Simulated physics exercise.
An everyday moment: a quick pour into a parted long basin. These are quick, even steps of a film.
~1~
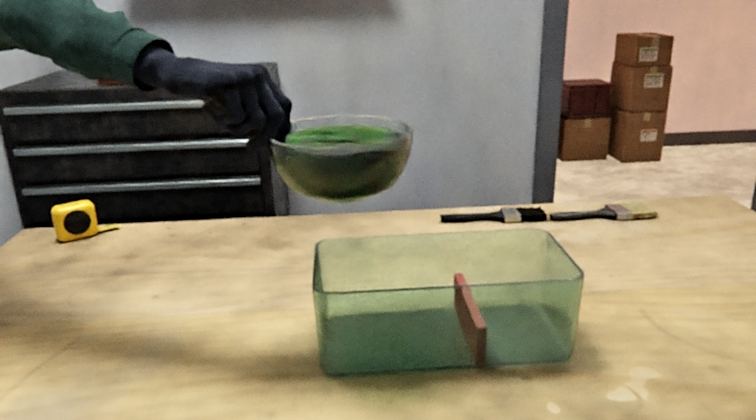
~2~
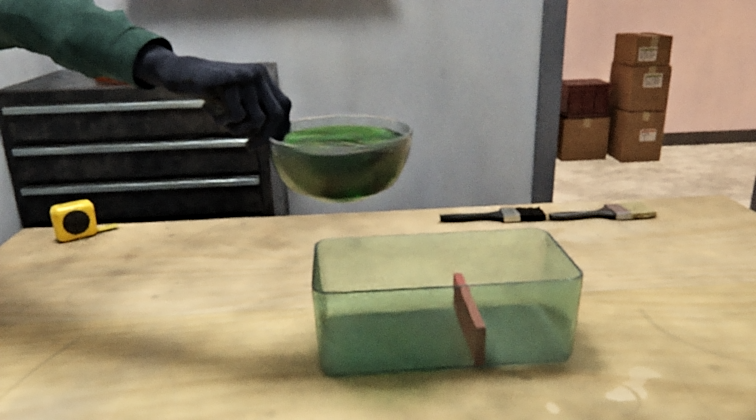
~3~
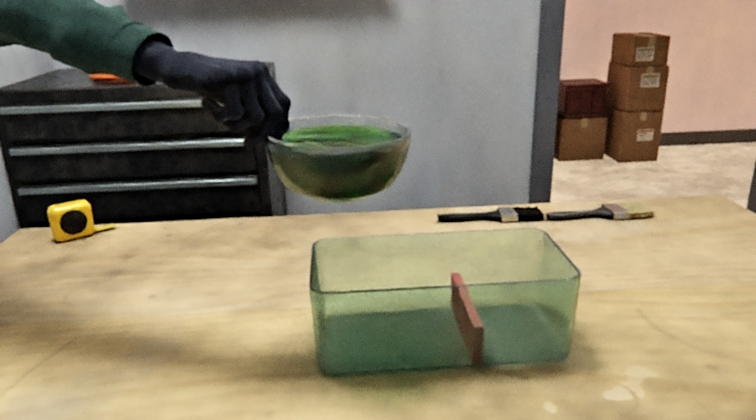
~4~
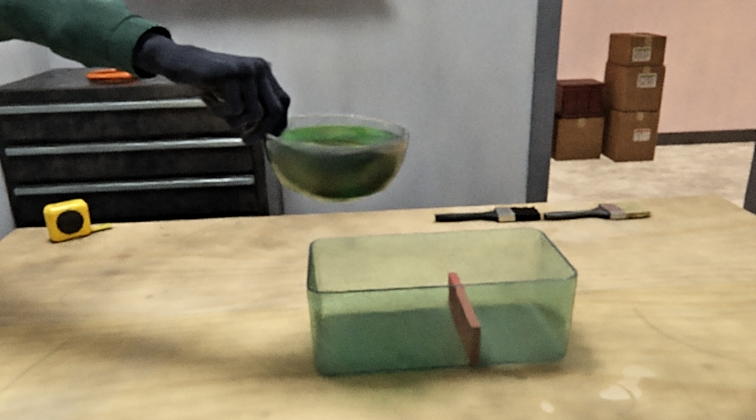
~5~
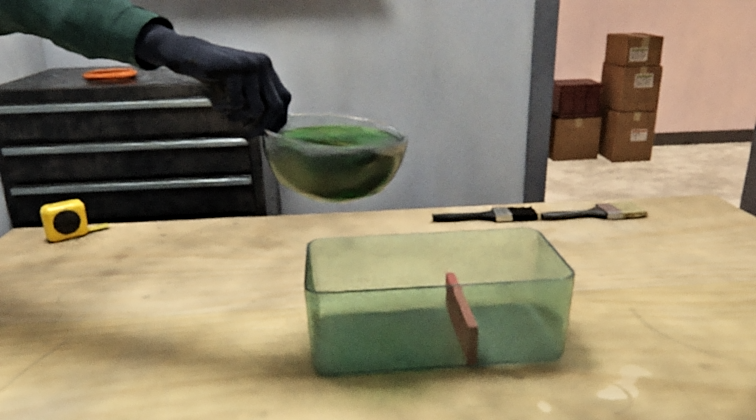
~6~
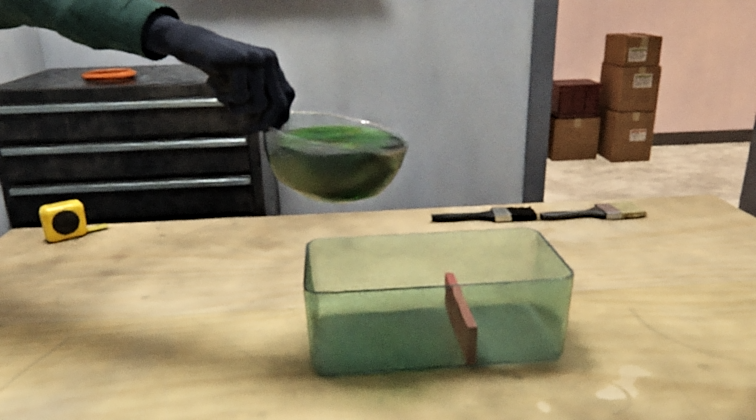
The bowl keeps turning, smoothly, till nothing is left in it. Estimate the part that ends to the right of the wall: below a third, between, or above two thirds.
In the end from a third to two thirds is right of the wall.
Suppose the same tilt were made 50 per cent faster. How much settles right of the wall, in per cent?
It comes to 25 per cent or so.
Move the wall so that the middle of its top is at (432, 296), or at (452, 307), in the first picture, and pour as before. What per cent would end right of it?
The first gives 80 %, the second 65 %.
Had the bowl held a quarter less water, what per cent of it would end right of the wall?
It comes to 20 per cent or so.
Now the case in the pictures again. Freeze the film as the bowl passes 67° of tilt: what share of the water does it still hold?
Near 40 %.
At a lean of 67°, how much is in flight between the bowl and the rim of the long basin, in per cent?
Some 35 per cent.
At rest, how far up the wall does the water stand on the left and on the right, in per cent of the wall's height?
Some 40 per cent left and 40 right.
A moment on, the bowl is tipped part way and 40 per cent is still to pour, 9 is left of the wall and 17 right of it.
Next, the bowl is tipped right over and 2 per cent is still to pour, 54 is left of the wall and 40 right of it.
Then the bowl is tipped right over and 0 per cent is still to pour, 58 is left of the wall and 40 right of it.
Later the bowl is tipped right over and 0 per cent is still to pour, 58 is left of the wall and 40 right of it.
At rest 58 per cent lies left of the wall, 40 right of it and 1 outside.
